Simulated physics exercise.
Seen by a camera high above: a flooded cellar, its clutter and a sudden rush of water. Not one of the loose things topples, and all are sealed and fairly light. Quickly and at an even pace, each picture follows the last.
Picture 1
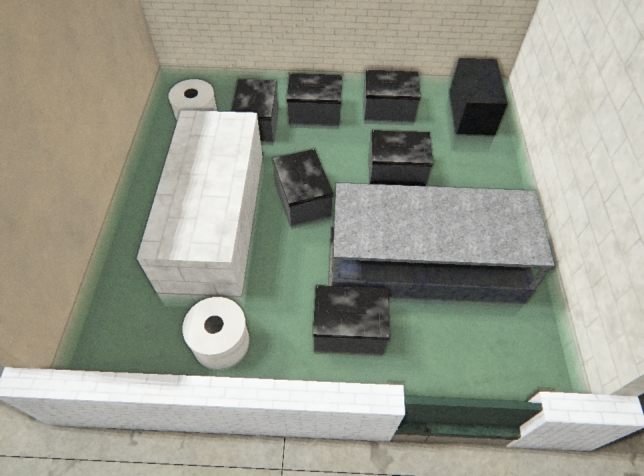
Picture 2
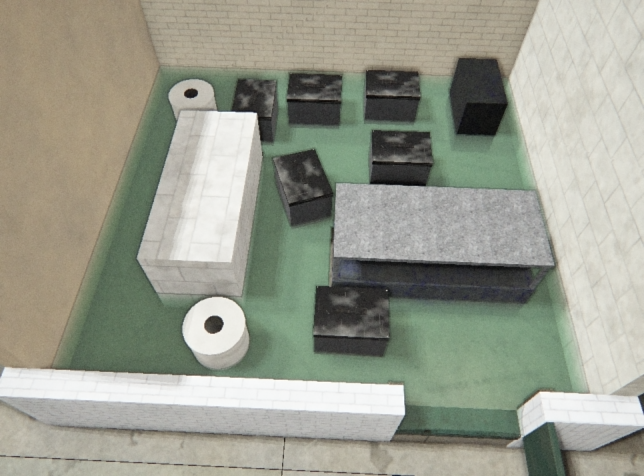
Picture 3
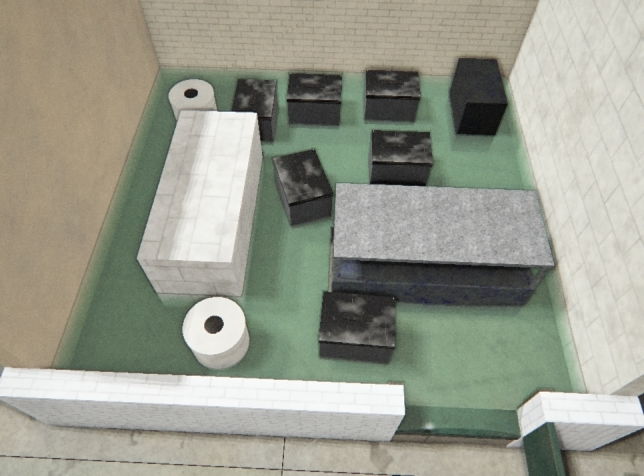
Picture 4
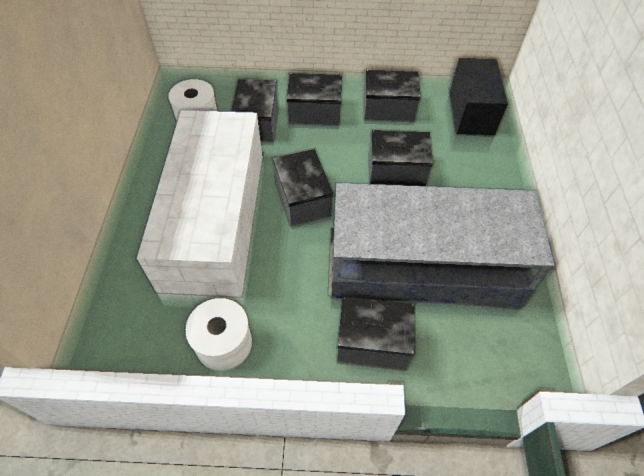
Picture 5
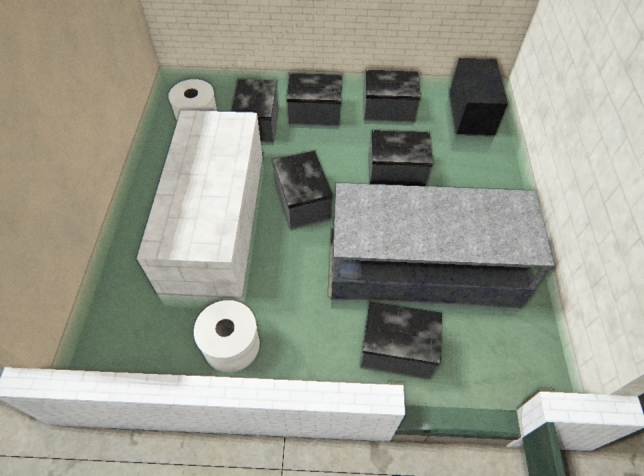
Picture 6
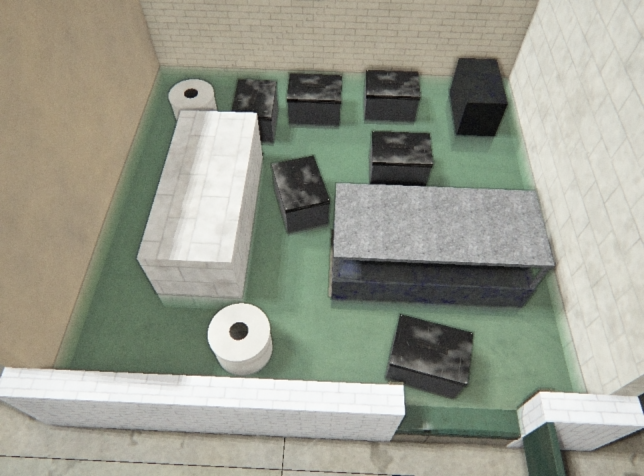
A black marbled chest near the front drifts right and toward the low white wall, turning slightly, in a flooded, green-floored cellar seen from a fixed camera high above. Around it, other dark boxes stay put at the back and middle, with a long white block at left and a grey-topped one at right. At the front, a dark green panel swings open in the wall's gap, then the chest moves, and the round white tub follows rightward more slowly.
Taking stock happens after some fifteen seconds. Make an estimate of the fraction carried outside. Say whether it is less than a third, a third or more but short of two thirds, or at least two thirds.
It is a third or more but short of two thirds.
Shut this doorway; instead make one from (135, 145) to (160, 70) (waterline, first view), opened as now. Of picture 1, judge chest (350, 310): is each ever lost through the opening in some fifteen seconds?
Verdict: Inside.
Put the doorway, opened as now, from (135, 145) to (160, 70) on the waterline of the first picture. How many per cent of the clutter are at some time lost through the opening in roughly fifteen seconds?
Near 90 percent.
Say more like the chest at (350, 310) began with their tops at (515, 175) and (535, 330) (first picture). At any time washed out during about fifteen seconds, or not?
One after the other: No, yes.
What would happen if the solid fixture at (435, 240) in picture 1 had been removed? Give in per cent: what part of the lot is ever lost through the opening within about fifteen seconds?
Close to 50 percent of them.
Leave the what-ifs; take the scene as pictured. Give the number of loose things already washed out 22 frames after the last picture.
I count 3 altogether.
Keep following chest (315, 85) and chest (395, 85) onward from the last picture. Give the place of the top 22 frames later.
Expect the tops close to (357, 148) and (415, 123).
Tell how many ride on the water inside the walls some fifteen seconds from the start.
The tally stands at 5.
A moment on, 1 of 8 are out; 7 afloat.
Next, 2 of 8 are out; 6 afloat.
Later, 3 of 8 are out; 5 afloat.
In the end, 3 of 8 are out; 5 afloat.
